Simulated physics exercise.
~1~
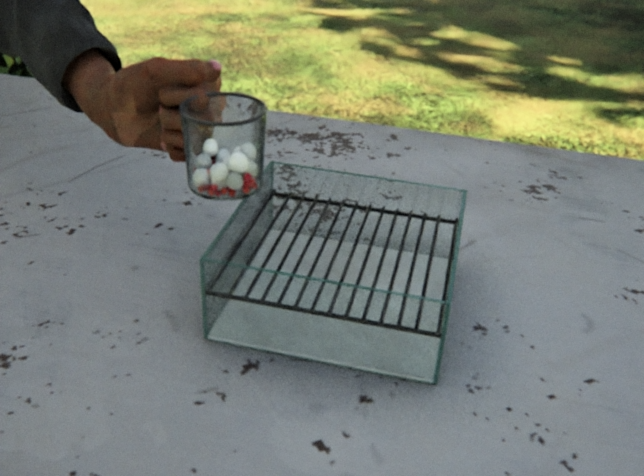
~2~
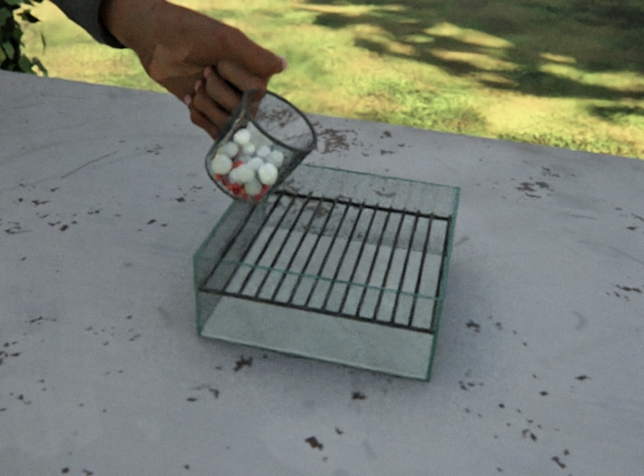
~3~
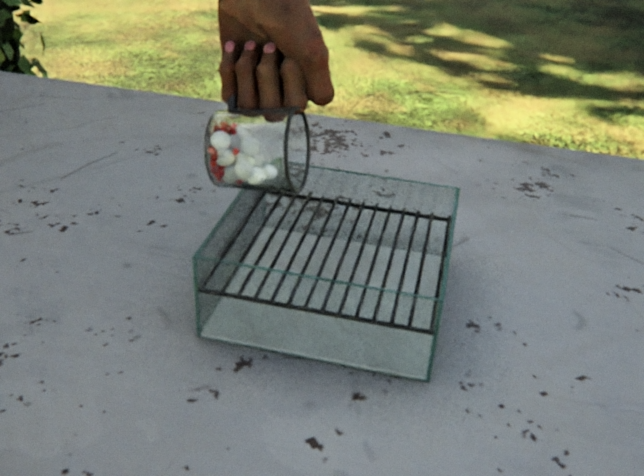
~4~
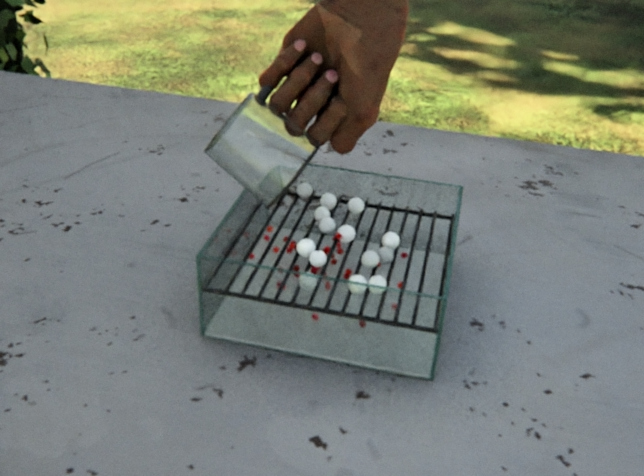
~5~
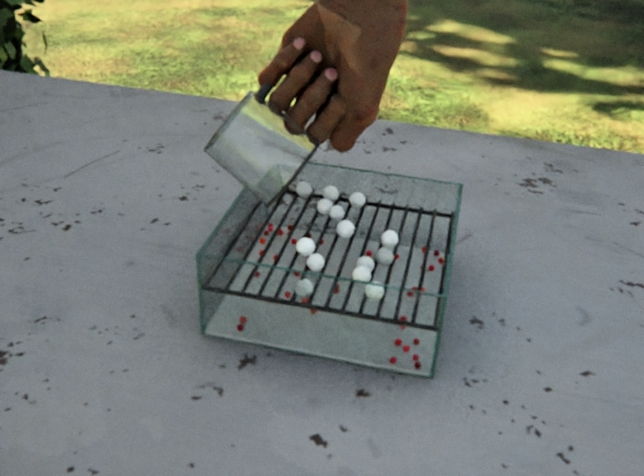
The clip shows a hand tilting a clear cup of red and white bits over a wire rack spanning an open glass box, tipping them out until the small red ones drop through to the bottom while the larger white balls stay on the wires.
